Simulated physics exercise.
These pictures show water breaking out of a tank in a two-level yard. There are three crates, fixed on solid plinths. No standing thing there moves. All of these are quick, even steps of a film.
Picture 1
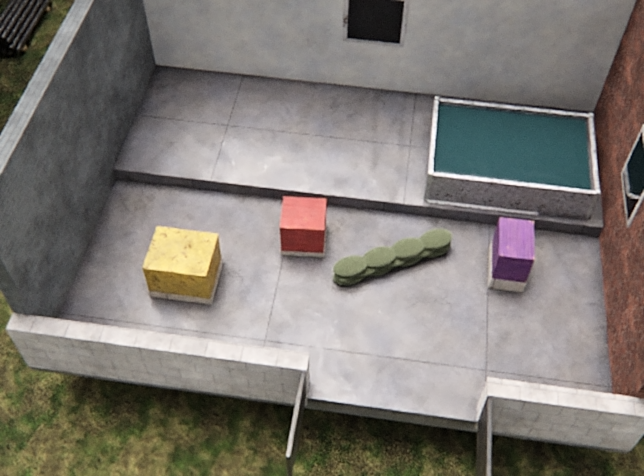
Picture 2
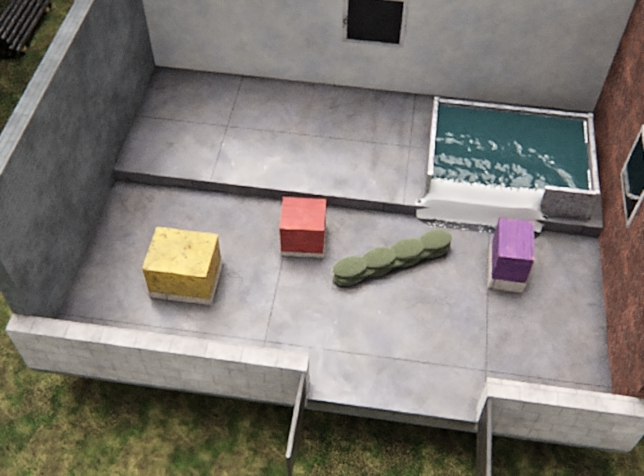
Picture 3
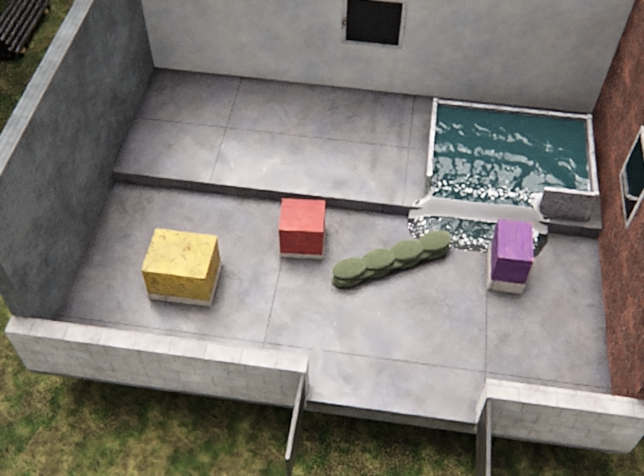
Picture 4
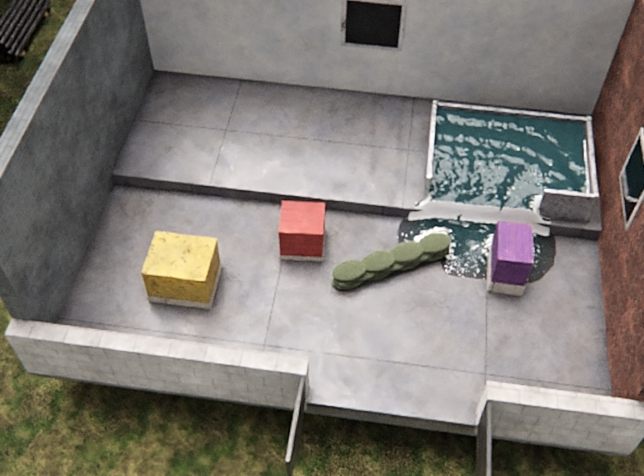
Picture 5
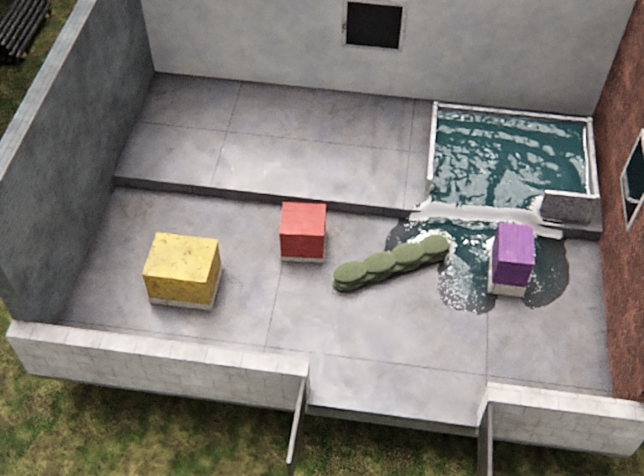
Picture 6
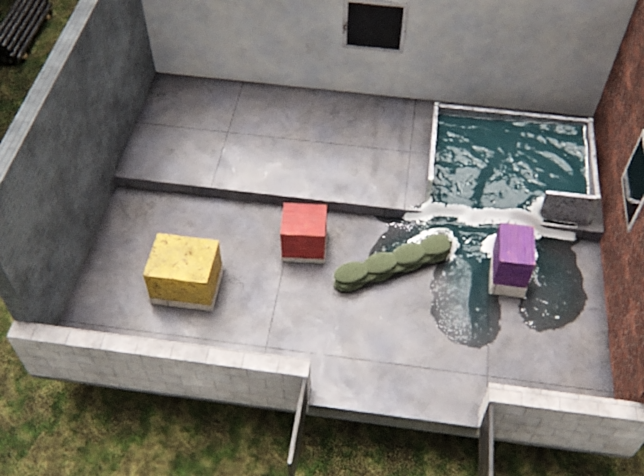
In a walled two-level yard, water burst through the front of a raised tank, poured onto the lower floor, and spread around a purple crate and against a green hedge, reaching farther toward the viewer.
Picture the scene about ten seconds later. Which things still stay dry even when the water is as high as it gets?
Taking each one: The purple crate does not stay dry; the yellow crate stays dry; the red crate does not stay dry.
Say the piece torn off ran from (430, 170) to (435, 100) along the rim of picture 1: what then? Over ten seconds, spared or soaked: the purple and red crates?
Observed: Purple crate stays clear; red crate is doused.
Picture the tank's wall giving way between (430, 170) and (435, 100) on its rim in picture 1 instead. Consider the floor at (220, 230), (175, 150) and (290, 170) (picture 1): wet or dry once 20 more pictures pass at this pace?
Going through them in turn: Reached by the flood, then reached by the flood, then reached by the flood.
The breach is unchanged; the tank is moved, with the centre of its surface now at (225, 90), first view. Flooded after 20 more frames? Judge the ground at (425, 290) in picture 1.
That point would end up bone-dry.
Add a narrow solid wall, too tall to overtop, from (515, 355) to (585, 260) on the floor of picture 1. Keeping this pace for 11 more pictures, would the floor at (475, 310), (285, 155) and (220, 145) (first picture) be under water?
Taking the three spots in order: Soaked, spared, spared.
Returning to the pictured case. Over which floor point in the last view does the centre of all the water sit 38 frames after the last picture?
Around (400, 278).
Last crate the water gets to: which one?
Should be the one in yellow.
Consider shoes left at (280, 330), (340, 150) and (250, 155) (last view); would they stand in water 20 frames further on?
Status per point, in sequence: Waterlogged, then unwetted, then unwetted.
A moment on, water covers 20 % of the floor; the purple crate water round its plinth, the yellow crate not reached, the red crate water round its plinth.
Next, water covers 35 % of the floor; the purple crate water round its plinth, the yellow crate not reached, the red crate water round its plinth.
Then, water covers 45 % of the floor; the purple crate water round its plinth, the yellow crate water round its plinth, the red crate water round its plinth.
Later, water covers 55 % of the floor; the purple crate water round its plinth, the yellow crate water round its plinth, the red crate water round its plinth.
In the end, water covers 60 % of the floor; the purple crate was topped, the yellow crate stayed above the water, the red crate was topped.
